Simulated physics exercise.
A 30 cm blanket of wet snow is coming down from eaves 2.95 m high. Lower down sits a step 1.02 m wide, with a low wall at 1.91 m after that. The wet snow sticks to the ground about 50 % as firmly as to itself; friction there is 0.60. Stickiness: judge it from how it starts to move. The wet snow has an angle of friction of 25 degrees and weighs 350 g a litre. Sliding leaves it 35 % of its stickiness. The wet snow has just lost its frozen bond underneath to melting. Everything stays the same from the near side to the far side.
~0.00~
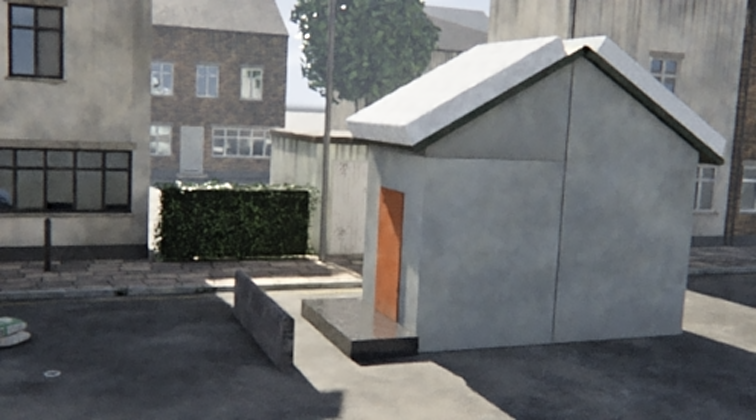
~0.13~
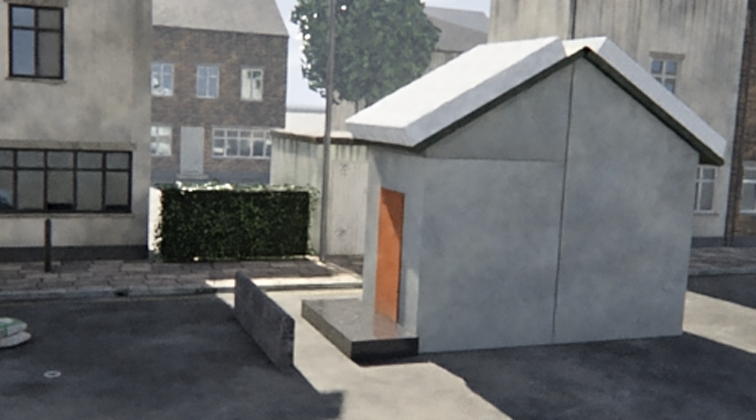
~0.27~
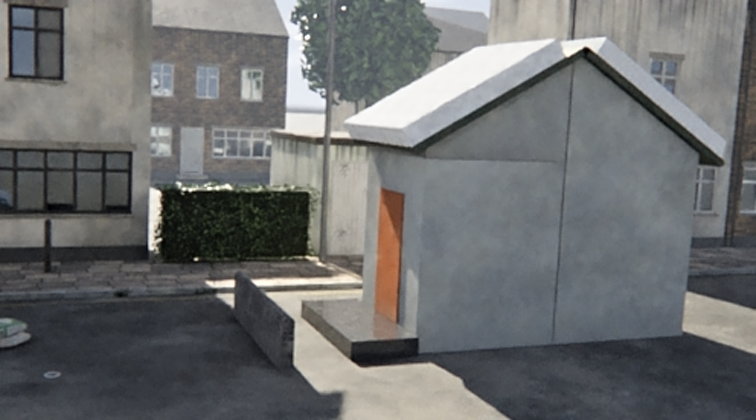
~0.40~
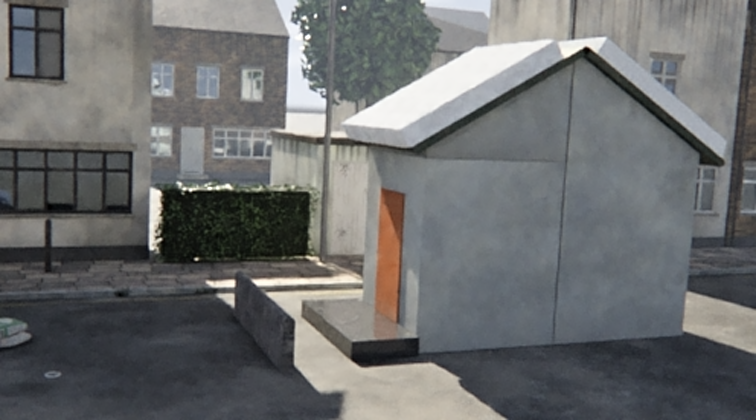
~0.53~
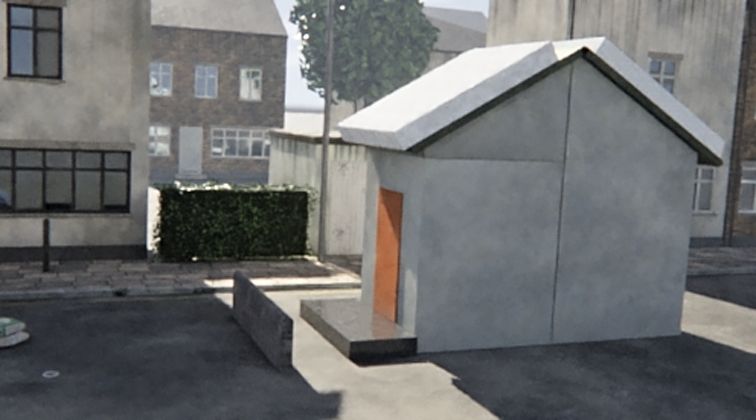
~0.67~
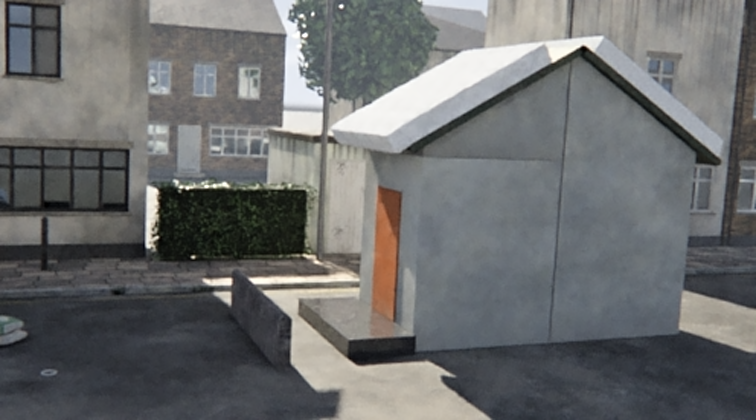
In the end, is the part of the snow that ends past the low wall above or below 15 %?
Smaller than 15 %.
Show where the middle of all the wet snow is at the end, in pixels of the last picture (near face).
(311, 333), roughly.
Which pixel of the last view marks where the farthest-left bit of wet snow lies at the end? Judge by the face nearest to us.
Roughly at (164, 371).
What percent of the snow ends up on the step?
I'd say near 4 in a hundred.
After 1.09 s, 89 % is still on the roof and 0 % is past the low wall.
After 1.59 s, 62 % is still on the roof and 0 % is past the low wall.
After 2.10 s, 19 % is still on the roof and 0 % is past the low wall.
After 2.60 s, none is still on the roof and 5 % is past the low wall.
After 3.50 s, none is still on the roof and 5 % is past the low wall.
